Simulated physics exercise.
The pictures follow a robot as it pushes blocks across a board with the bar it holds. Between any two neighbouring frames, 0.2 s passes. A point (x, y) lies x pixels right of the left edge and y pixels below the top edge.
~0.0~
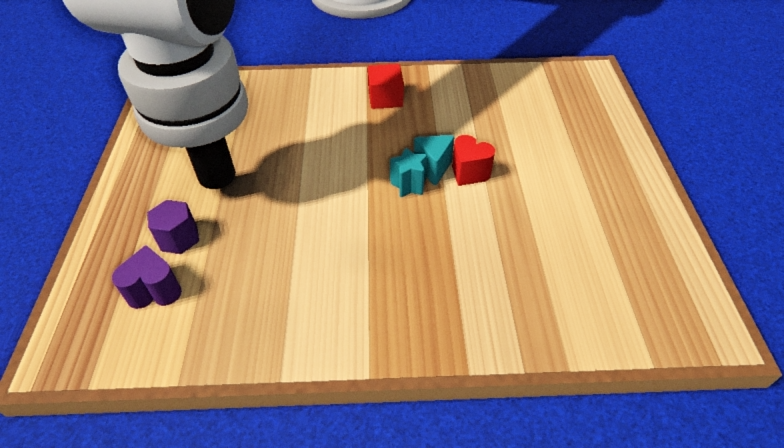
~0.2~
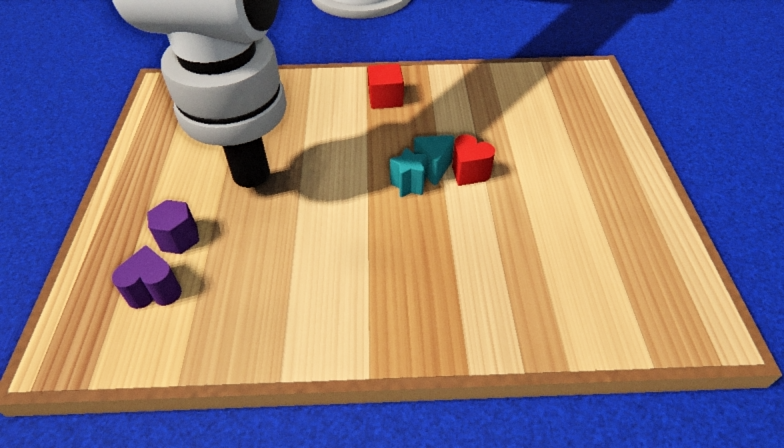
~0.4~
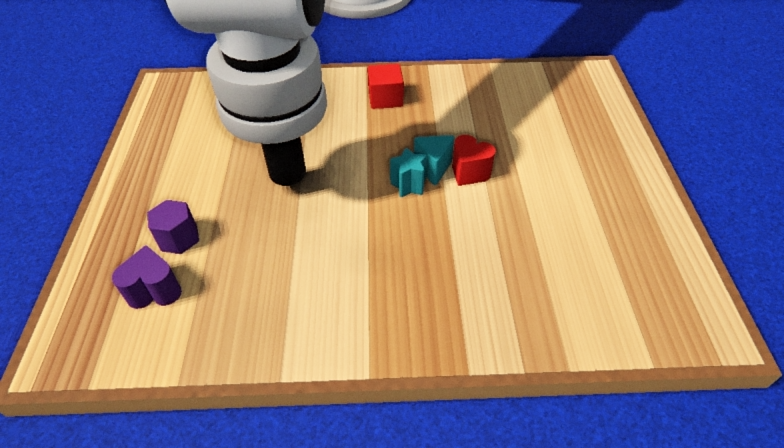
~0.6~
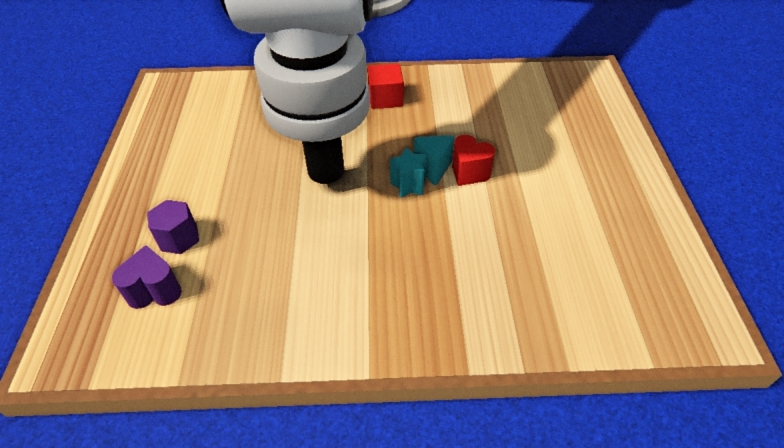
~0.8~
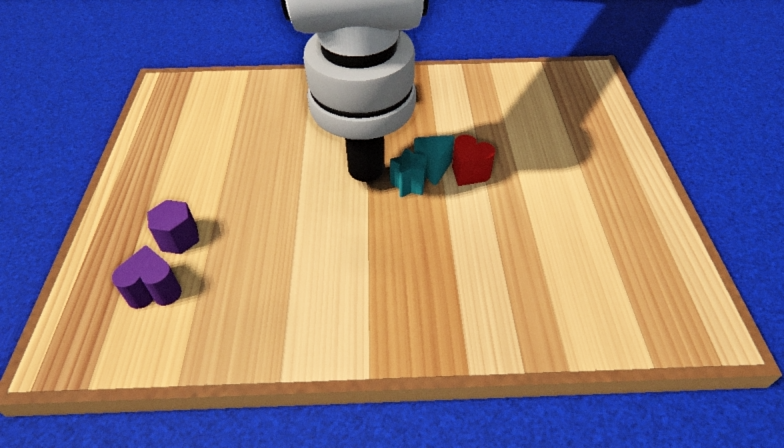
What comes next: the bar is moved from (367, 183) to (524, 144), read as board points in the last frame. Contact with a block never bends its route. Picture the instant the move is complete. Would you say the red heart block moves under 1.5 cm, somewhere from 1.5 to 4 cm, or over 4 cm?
Offset: 1.5 to 4 cm.
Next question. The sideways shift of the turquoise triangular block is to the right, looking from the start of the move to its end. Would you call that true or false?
Answer: False.
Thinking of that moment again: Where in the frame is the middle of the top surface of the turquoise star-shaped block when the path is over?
The middle of its upper face will lie at (439, 164).
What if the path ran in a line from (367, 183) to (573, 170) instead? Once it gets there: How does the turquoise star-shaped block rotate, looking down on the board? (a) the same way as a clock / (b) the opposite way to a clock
a - the same way as a clock.
On the path given first. One third of the way, bar at (423, 157); turquoise star-shaped block at (437, 164), turned 25° clockwise; turquoise triangular block at (453, 136); red heart block at (480, 148), turned 20° clockwise.
Two thirds of the way, bar at (476, 144); turquoise star-shaped block at (439, 164), turned 35° clockwise; turquoise triangular block at (504, 121); red heart block at (503, 149), turned 70° clockwise.
At the end, bar at (526, 132); turquoise star-shaped block at (439, 164), turned 35° clockwise; turquoise triangular block at (548, 106), turned 20° anticlockwise; red heart block at (506, 149), turned 75° clockwise.
